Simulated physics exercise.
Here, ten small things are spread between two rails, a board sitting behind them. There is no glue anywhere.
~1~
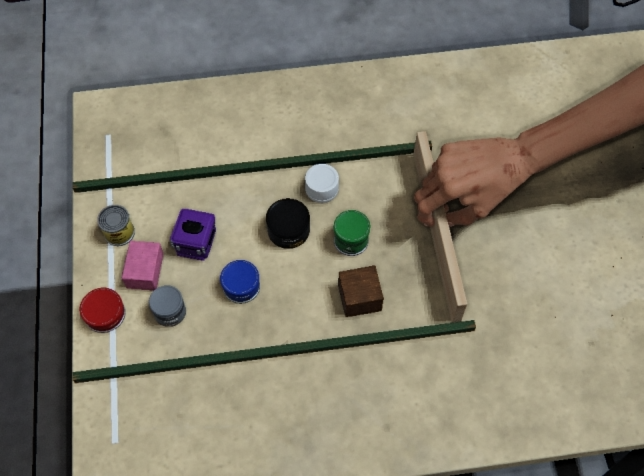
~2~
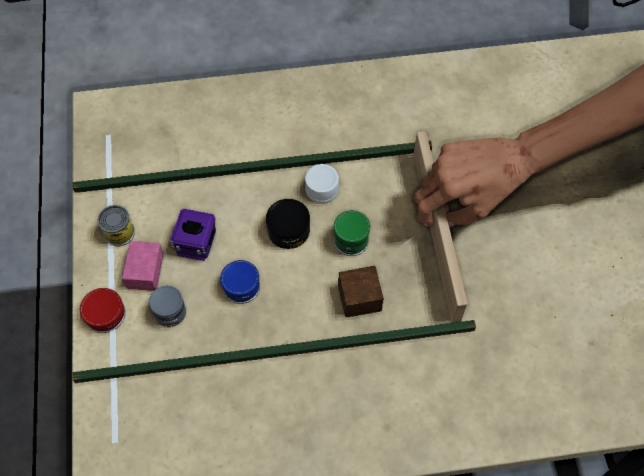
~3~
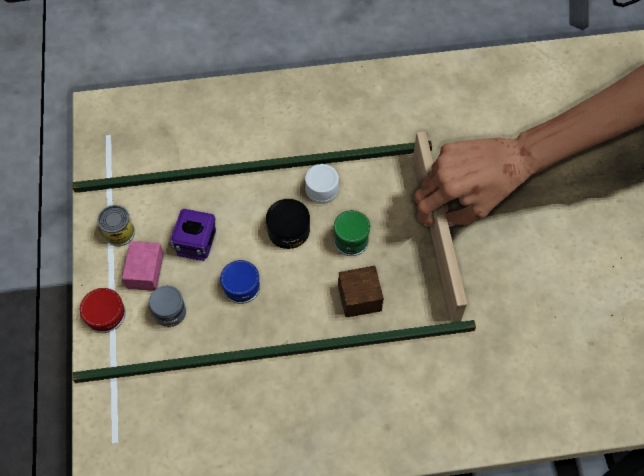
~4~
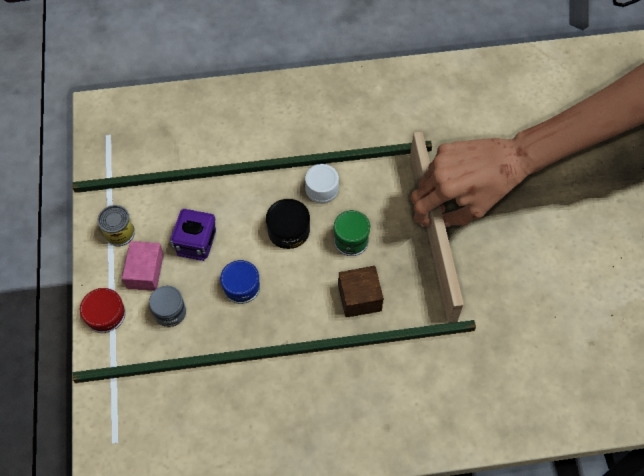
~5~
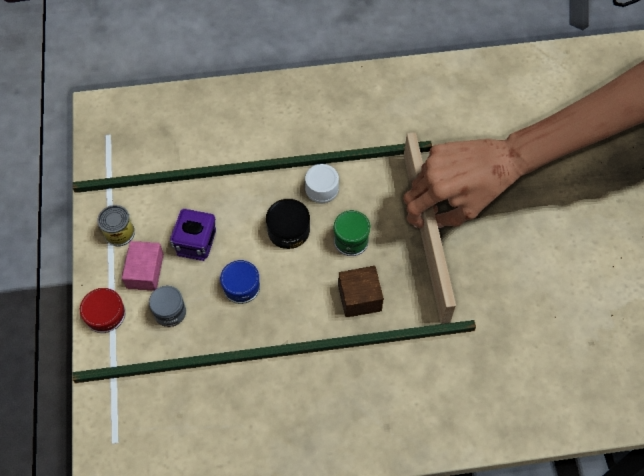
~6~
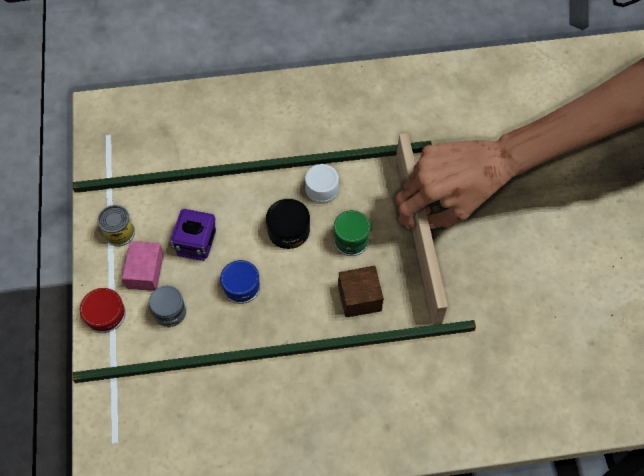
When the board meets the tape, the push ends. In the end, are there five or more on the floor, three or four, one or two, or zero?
Looks like the tally of pieces that topple off is five or more there.
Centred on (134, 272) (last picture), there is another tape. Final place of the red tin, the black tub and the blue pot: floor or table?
The red tin is no longer there; as for the black tub, it is still there; and the blue pot is still there.
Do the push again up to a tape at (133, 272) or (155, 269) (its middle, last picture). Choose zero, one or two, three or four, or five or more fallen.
At each place: One or two and just one or two.
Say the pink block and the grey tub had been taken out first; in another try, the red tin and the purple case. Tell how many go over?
Counts - first: 3; second: 3.
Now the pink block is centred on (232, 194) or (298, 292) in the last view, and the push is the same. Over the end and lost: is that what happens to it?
First: Gone; second: Gone.
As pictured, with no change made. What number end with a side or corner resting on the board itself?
In total, 4.
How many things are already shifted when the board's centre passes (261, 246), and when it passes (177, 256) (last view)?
So 6, and at the other place 10.
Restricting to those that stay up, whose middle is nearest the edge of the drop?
The blue pot is foremost.
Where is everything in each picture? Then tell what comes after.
The first picture shows red tin (103, 310); yellow pot (116, 226); pink block (143, 266); board (438, 224); tape (111, 274).
The second picture shows yellow pot (117, 226); grey tub (168, 307).
The third picture shows pink block (143, 266); board (438, 224).
The fourth picture shows red tin (103, 311); black tub (288, 224).
The fifth picture shows yellow pot (117, 226); blue pot (241, 282).
The sixth picture shows red tin (103, 311); yellow pot (117, 226); pink block (143, 266); board (420, 226); tape (111, 274).
Soon after, none off yet; red tin at rest near (103, 311); yellow pot at rest near (117, 226); pink block at rest near (143, 266).
At rest, the number that fall off is five or more; fallen, purple case, grey tub, pink block, yellow pot and red tin.
